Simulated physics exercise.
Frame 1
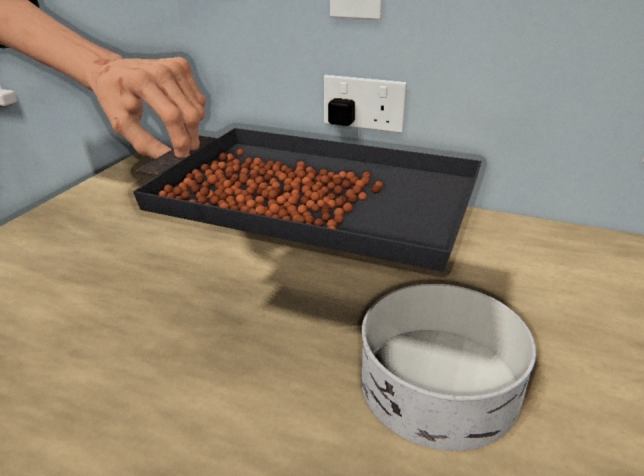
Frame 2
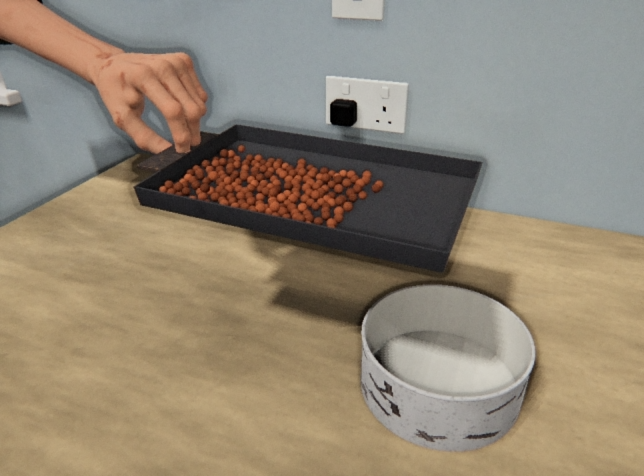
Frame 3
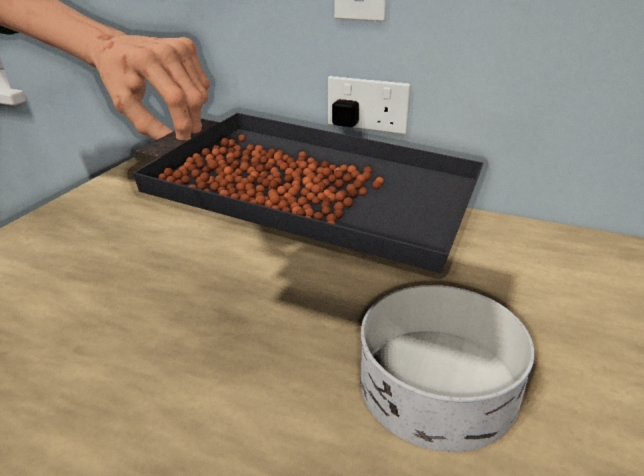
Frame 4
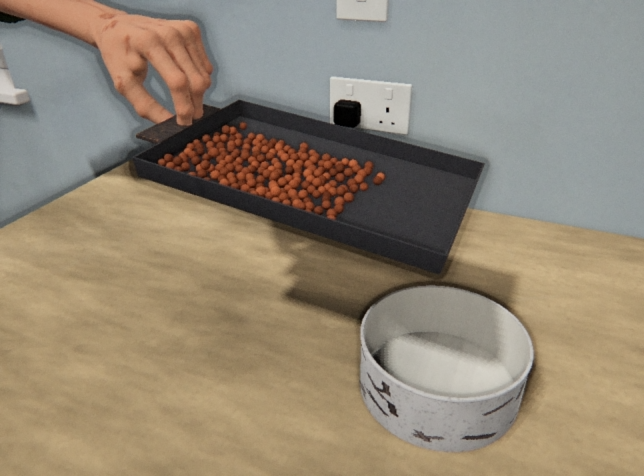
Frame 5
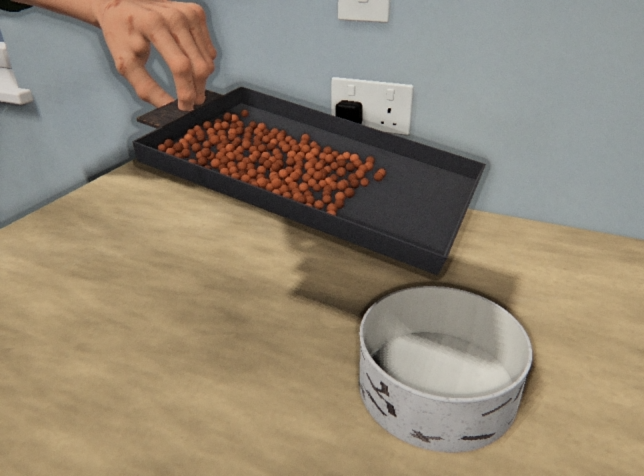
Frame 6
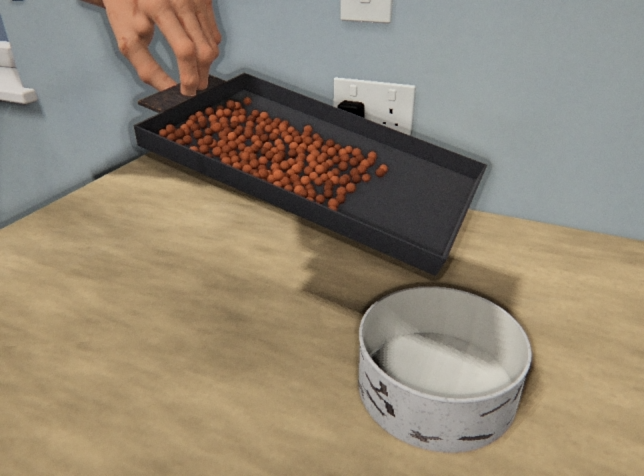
In the video, a hand at the left end of a dark tray of reddish-brown pellets raises that end steadily, tilting the tray down toward the right, above a pale round pot on a wooden surface, while the pellets stay bunched.
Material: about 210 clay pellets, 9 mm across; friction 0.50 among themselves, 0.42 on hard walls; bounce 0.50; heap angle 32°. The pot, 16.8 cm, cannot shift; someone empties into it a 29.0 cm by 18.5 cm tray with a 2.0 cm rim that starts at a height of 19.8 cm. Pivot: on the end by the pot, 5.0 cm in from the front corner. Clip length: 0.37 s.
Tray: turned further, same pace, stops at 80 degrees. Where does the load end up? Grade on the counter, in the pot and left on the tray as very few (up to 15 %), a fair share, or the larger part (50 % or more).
Counter: Very few; pot: Very few; left on the tray: The larger part.
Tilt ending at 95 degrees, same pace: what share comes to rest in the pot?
Pot share: About 55 per cent.
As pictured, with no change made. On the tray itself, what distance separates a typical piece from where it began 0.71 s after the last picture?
Roughly 14 cm.
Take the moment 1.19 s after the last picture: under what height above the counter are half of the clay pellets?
Roughly 24 centimetres.
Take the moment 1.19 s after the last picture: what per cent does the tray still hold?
Close to 95 in a hundred.
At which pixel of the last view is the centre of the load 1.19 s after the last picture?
(447, 200) or thereabouts.
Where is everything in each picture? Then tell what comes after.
The first frame shows tray tilt 0 degrees, front corners at (137, 191) and (447, 250); middle of the pieces at (270, 190); pot at (447, 333).
The second frame shows tray tilt 1 degrees, front corners at (137, 186) and (446, 251); middle of the pieces at (271, 187).
The third frame shows tray tilt 4 degrees, front corners at (137, 172) and (445, 252), lowest corner right front; middle of the pieces at (271, 179).
The fourth frame shows tray tilt 7 degrees, front corners at (136, 157) and (445, 253), lowest corner right front; middle of the pieces at (272, 170).
The fifth frame shows tray tilt 10 degrees, front corners at (137, 141) and (444, 255), lowest corner right front; middle of the pieces at (273, 161).
The sixth frame shows tray tilt 13 degrees, front corners at (138, 126) and (444, 256), lowest corner right front; middle of the pieces at (275, 151); pot at (443, 336).
Then, 0.71 s after the last picture, tilt 45 degrees; the tray holds 100 %, the pot 0 %.
Then, 1.19 s after the last picture, tilt 66 degrees; the tray holds 95 %, the pot 0 %.
Then, 1.73 s after the last picture, tilt 80 degrees; the tray holds 95 %, the pot 0 %.
In the end, counter 0 %, pot 0 %, tray 95 %.
